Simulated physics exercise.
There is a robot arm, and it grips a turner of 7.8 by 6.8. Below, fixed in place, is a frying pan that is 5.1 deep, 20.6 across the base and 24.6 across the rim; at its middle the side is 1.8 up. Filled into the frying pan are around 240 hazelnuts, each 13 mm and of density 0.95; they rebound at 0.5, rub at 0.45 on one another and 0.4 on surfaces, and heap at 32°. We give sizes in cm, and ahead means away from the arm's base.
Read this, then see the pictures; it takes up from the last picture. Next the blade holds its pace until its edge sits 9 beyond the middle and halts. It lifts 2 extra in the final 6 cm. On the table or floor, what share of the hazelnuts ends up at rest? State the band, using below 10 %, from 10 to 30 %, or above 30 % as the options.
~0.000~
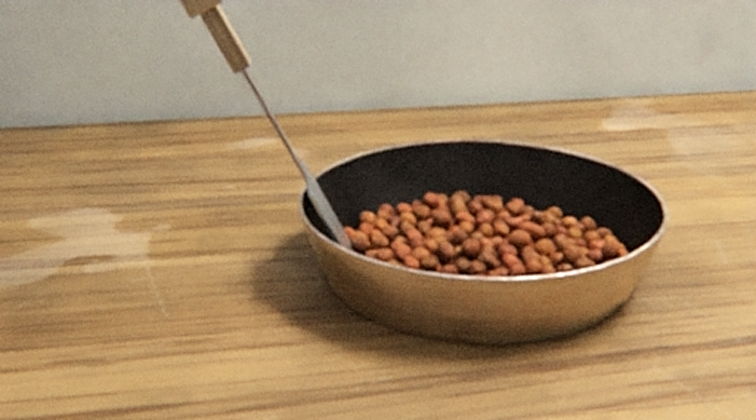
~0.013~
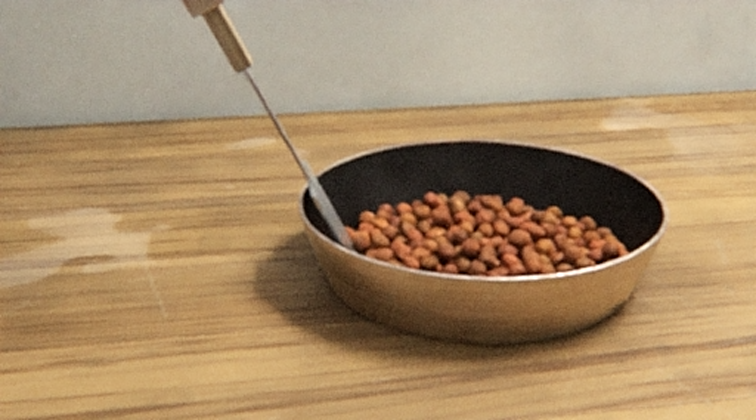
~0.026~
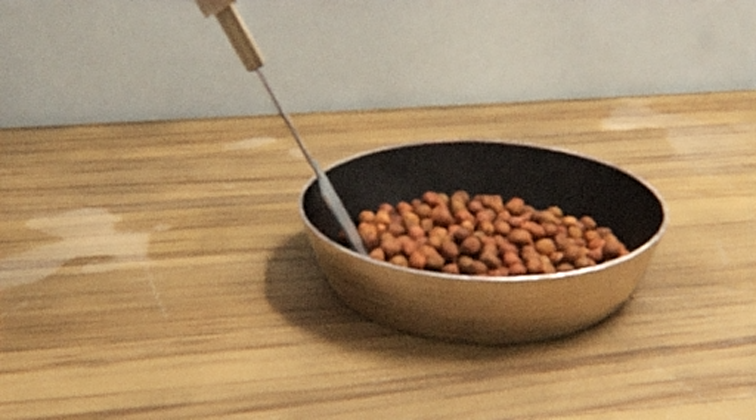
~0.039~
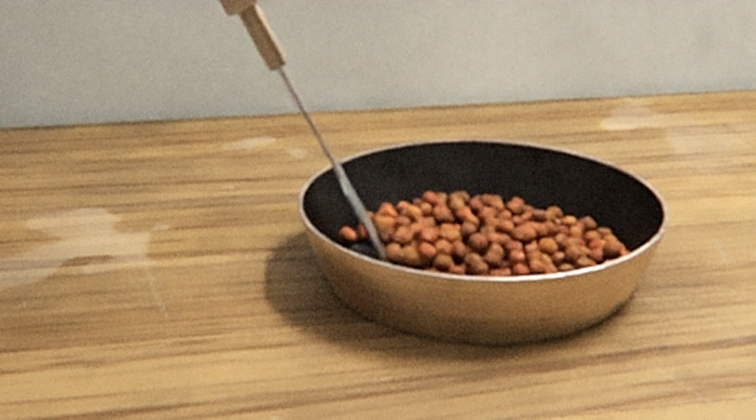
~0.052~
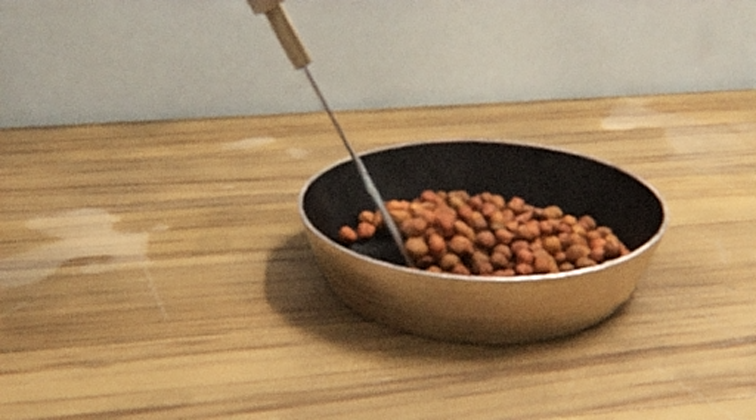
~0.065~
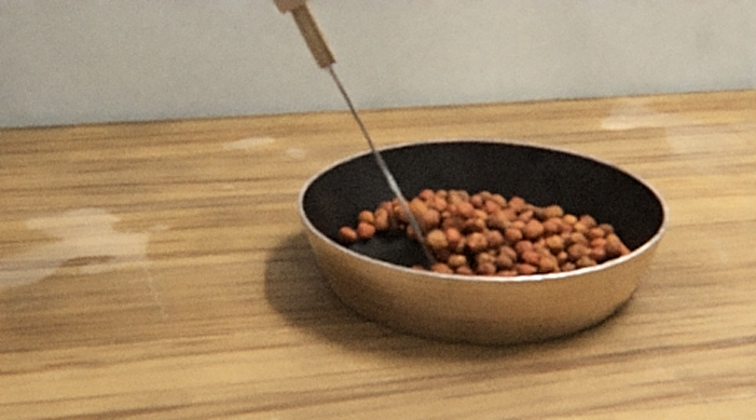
It falls from 10 to 30 %.
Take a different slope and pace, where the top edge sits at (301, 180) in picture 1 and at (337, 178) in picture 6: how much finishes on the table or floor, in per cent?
About 5 per cent.
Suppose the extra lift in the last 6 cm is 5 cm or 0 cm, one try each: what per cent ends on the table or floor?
Try one gives about 15 in a hundred, try two about 15 in a hundred.
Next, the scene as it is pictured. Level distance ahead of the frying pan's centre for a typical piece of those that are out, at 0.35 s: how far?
22 cm.
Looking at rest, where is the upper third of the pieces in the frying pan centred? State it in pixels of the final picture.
The centre sits close to (572, 226).
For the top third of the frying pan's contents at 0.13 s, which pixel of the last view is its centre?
Centre: Roughly (549, 221) in the last picture.
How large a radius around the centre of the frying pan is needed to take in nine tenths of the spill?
About 55 cm from the centre.
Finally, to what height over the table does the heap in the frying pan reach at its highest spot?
It reaches roughly 4.5 cm.
After 0.10 s, sloping 64°, highest piece 6 above the table; 240 in the frying pan.
After 0.13 s, sloping 64°, highest piece 7 above the table; 240 in the frying pan.
After 0.35 s, sloping 64°, highest piece 15 above the table; 200 in the frying pan, 20 on the table or floor, 20 on the blade or in flight.
After 1.40 s, sloping 64°, highest piece 4 above the table; 199 in the frying pan, 41 on the table or floor.
In the end, 199 in the frying pan, 41 on the table or floor. That is 17 % on the table or floor.
